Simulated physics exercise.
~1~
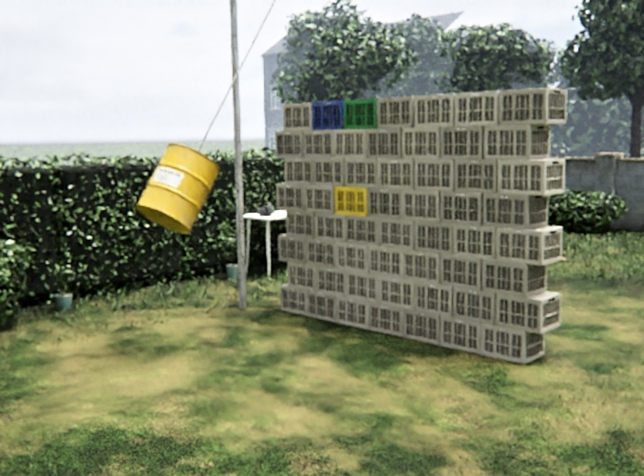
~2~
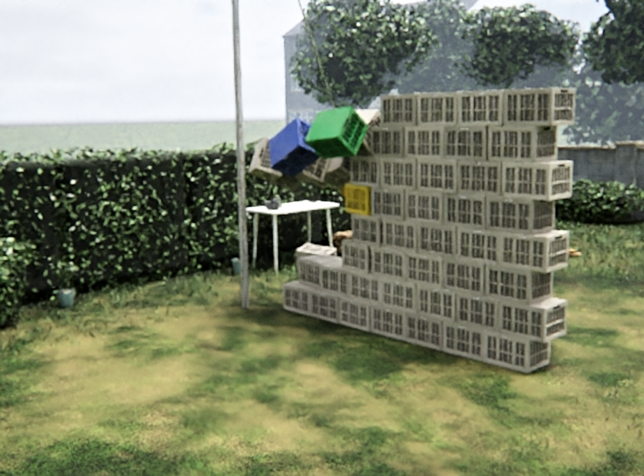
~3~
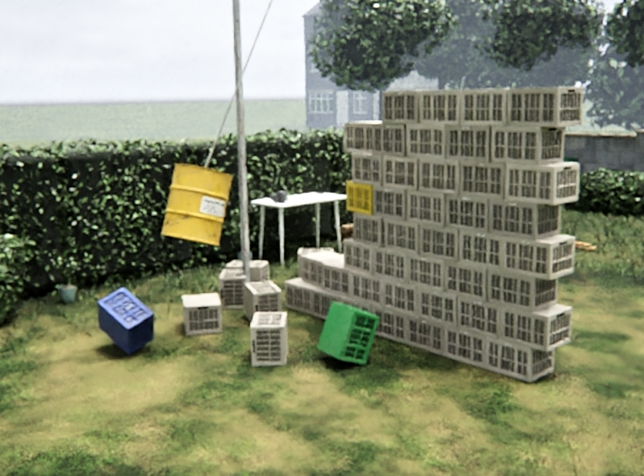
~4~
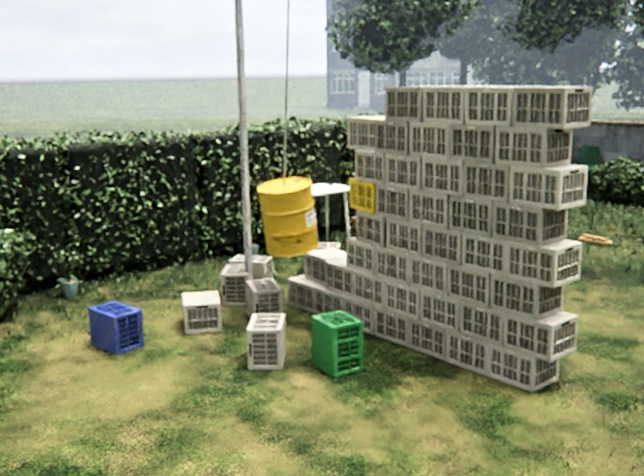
A yellow drum hangs on a line beside a thin pole at the left of a long wall of pale crates on a garden lawn, seen from the front as the view drifts slightly sideways. A blue and a green crate sit in the top row, and a yellow one is set lower down; a hedge and a white table stand behind. The wall's left end bursts apart, and the blue and green crates tip and tumble leftward. They drop onto the grass among several pale crates while the drum swings back into view. Finally the fallen crates lie scattered, the drum still hangs near the broken edge, and the rest of the wall, yellow crate included, stands.
